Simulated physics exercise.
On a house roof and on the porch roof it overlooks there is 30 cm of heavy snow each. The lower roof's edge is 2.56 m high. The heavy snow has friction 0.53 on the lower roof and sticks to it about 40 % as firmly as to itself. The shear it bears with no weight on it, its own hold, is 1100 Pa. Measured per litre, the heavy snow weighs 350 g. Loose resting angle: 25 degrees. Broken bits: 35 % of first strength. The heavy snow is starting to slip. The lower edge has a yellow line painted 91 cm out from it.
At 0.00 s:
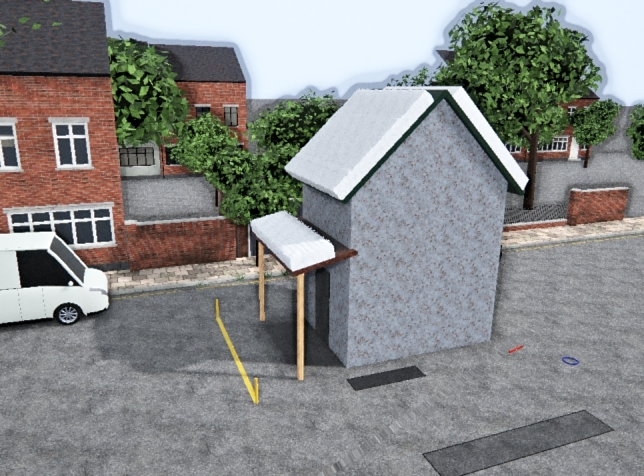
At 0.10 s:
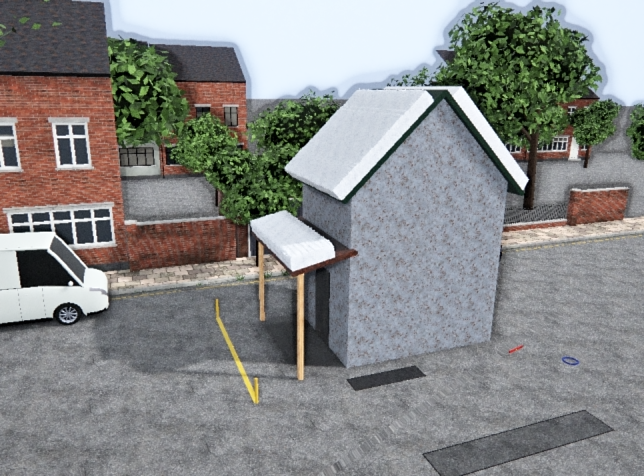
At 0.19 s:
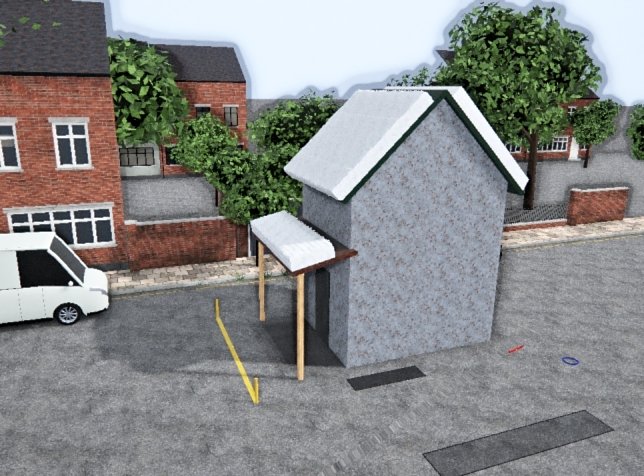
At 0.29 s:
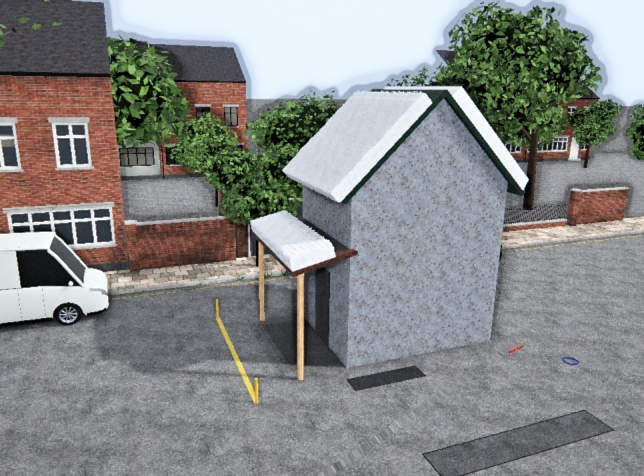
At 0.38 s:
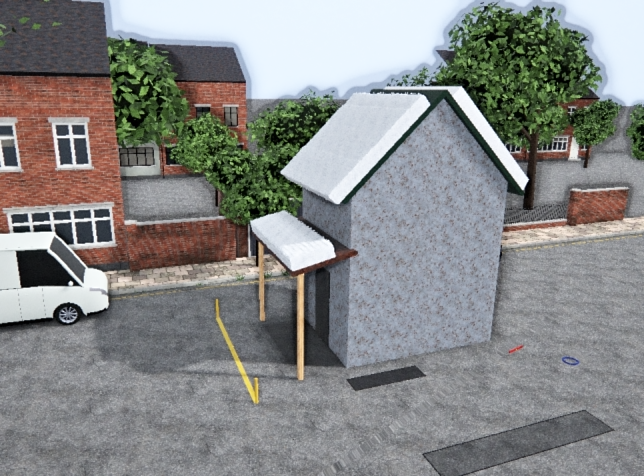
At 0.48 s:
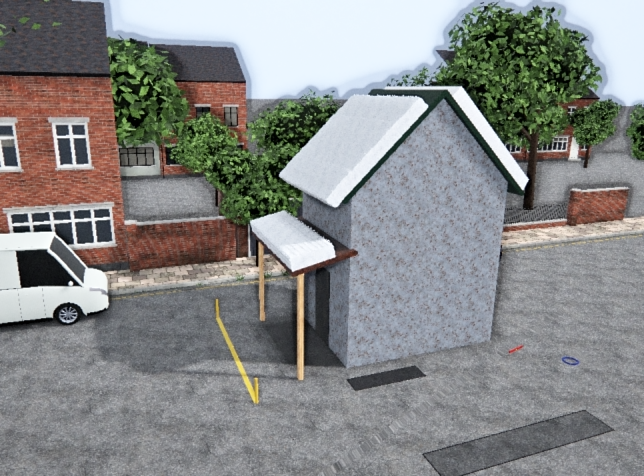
On a grey street by brick houses and a parked white van, the thick snow on a small building's steep roof slid slowly down the left slope, while the snow on the porch stayed still.
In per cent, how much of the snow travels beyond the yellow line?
Something like 50 %.
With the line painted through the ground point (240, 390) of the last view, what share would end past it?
With the line there, around 40 % would finish beyond it.
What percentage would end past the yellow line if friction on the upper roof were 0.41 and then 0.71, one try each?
65 %, then 40 %.
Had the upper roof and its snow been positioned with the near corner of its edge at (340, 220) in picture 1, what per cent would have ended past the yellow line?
30 per cent or so.
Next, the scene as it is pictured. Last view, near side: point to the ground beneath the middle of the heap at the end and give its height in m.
(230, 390), 0.4 m.
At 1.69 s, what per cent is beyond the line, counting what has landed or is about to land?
0 %.
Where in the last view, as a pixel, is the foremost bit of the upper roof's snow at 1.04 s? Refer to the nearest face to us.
I'd point to around (306, 244).
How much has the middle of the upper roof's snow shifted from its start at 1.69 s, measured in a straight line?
2.6 m.
After 1.04 s, none is below the lower edge and 0 % is past the line.
After 1.69 s, none is below the lower edge and 0 % is past the line.
After 2.35 s, 62 % is below the lower edge and 37 % is past the line.
After 3.00 s, 66 % is below the lower edge and 48 % is past the line.
After 4.60 s, 78 % is below the lower edge and 50 % is past the line.
